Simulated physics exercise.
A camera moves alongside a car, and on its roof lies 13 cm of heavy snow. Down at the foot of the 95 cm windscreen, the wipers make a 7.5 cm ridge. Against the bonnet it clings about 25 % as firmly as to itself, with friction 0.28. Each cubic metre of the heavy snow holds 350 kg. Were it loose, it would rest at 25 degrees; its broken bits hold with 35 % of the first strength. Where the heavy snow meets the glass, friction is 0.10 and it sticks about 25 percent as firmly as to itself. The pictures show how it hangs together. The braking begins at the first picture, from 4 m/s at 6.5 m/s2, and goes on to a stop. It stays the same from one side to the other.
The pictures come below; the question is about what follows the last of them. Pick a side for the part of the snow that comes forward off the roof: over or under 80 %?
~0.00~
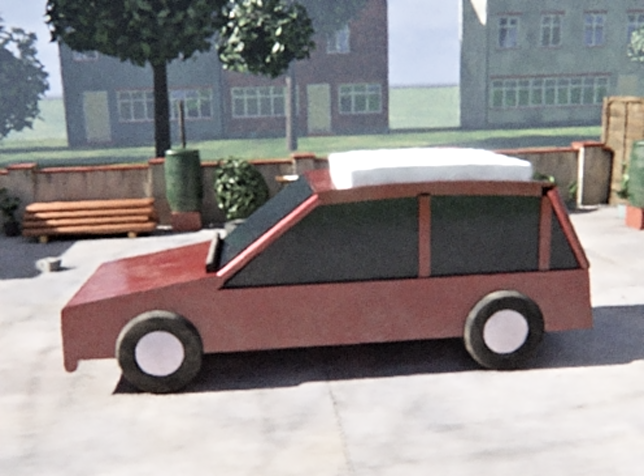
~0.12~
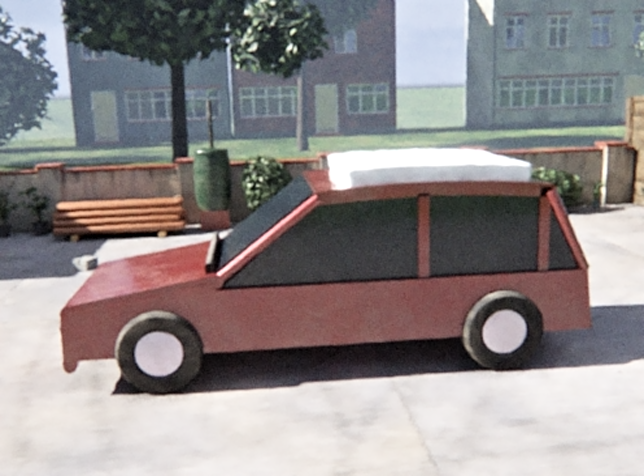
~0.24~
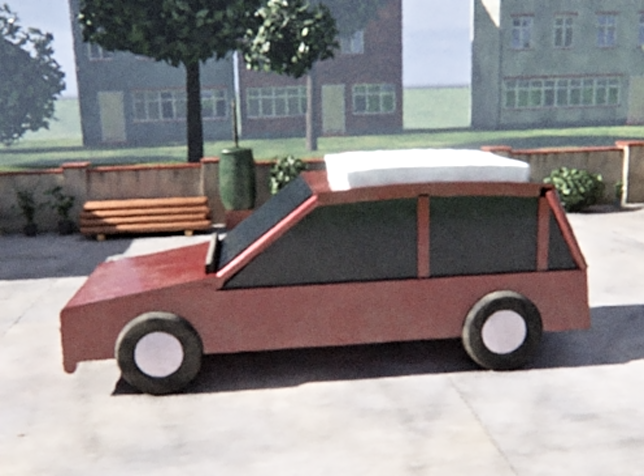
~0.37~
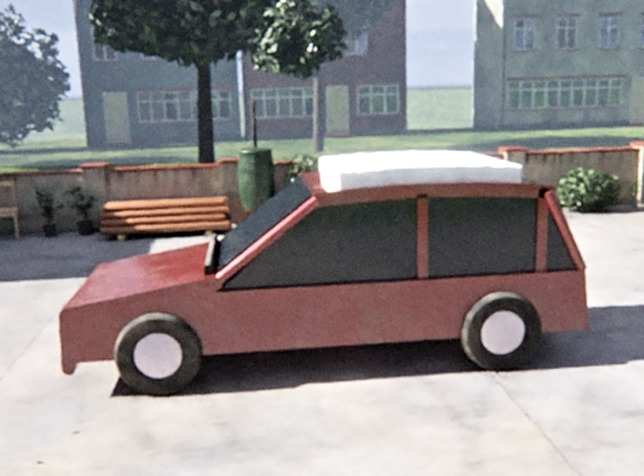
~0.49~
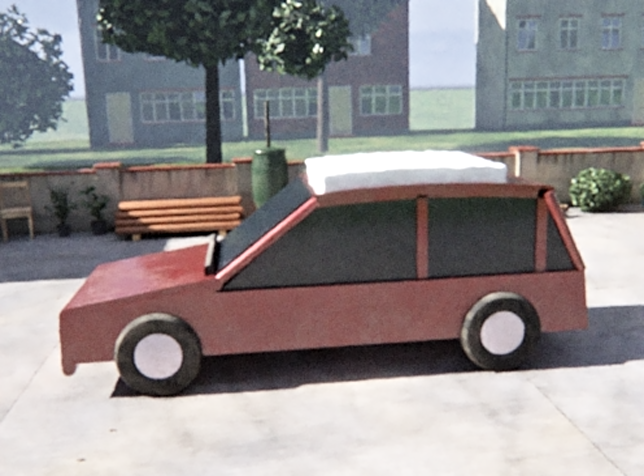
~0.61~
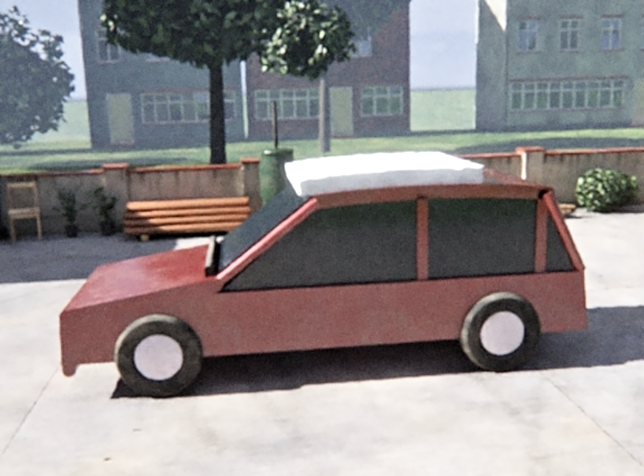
Over, by my estimate.
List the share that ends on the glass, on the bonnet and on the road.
About 16 % ends on the glass, 40 % on the bonnet and 45 % on the road.
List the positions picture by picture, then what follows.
Leading edge of the heavy snow at (349, 172), in the first frame.
Leading edge of the heavy snow at (348, 172), in the second frame.
Leading edge of the heavy snow at (346, 174), its middle shifted 10 mm, in the third frame.
Leading edge of the heavy snow at (338, 177), its middle shifted 6.1 cm, in the fourth frame.
Leading edge of the heavy snow at (323, 180), its middle shifted 17 cm, in the fifth frame.
Leading edge of the heavy snow at (299, 185), its middle shifted 34 cm, 9 % of it past the top of the windscreen, in one piece, in the sixth frame.
After 0.94 s, 42 % of the snow is on the roof, 52 % on the glass, 6 % on the bonnet and none has gone off the nose.
After 1.33 s, none of the snow is on the roof, 49 % on the glass, 51 % on the bonnet and none has gone off the nose.
After 1.72 s, none of the snow is on the roof, 15 % on the glass, 78 % on the bonnet and 7 % has gone off the nose.
After 2.12 s, none of the snow is on the roof, 15 % on the glass, 62 % on the bonnet and 22 % has gone off the nose.
After 3.10 s, at the end, none of the snow is on the roof, 15 % on the glass, 41 % on the bonnet and 43 % has gone off the nose.
